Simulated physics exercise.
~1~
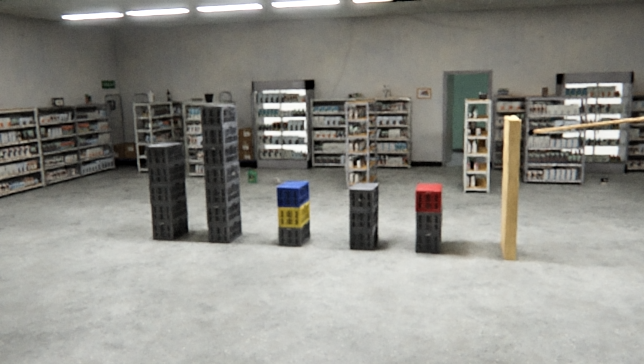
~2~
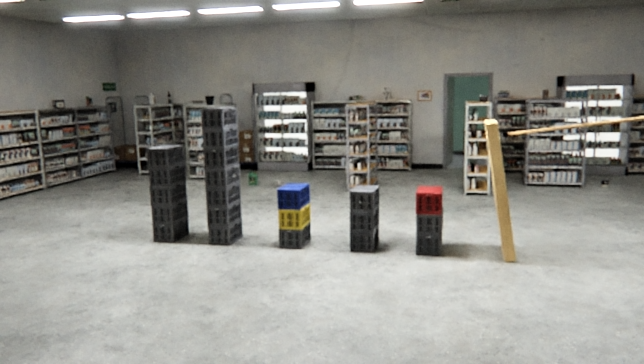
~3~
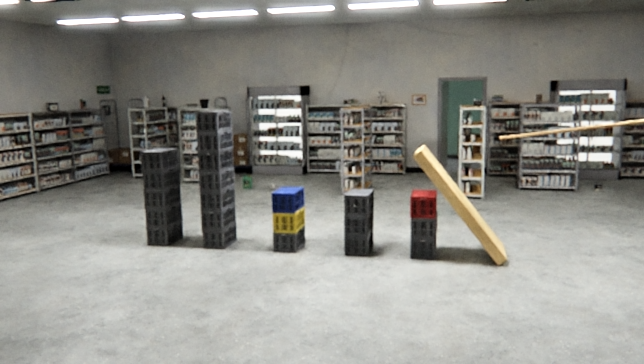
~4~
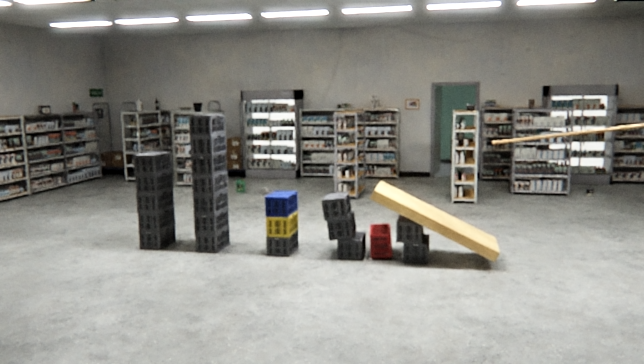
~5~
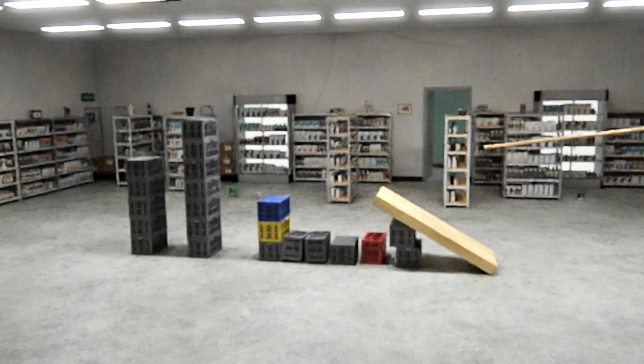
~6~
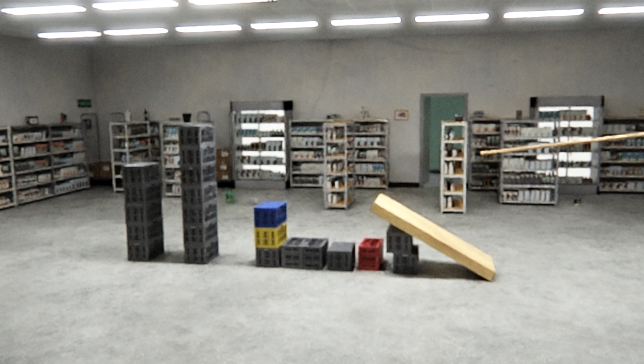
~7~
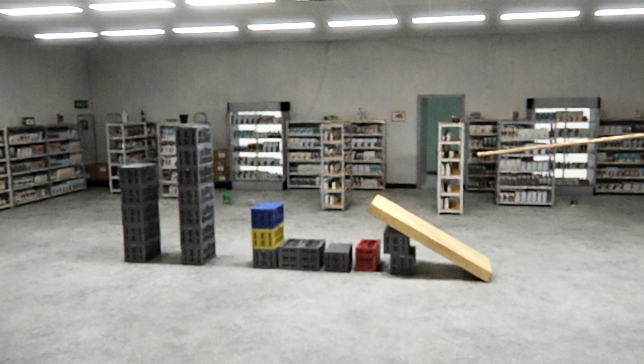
A tall wooden board tipped left into a row of stacked crates, knocking the red crate and two dark ones beside it onto the floor, and came to rest slanted against a short dark stack, while the blue and yellow crates stayed standing.
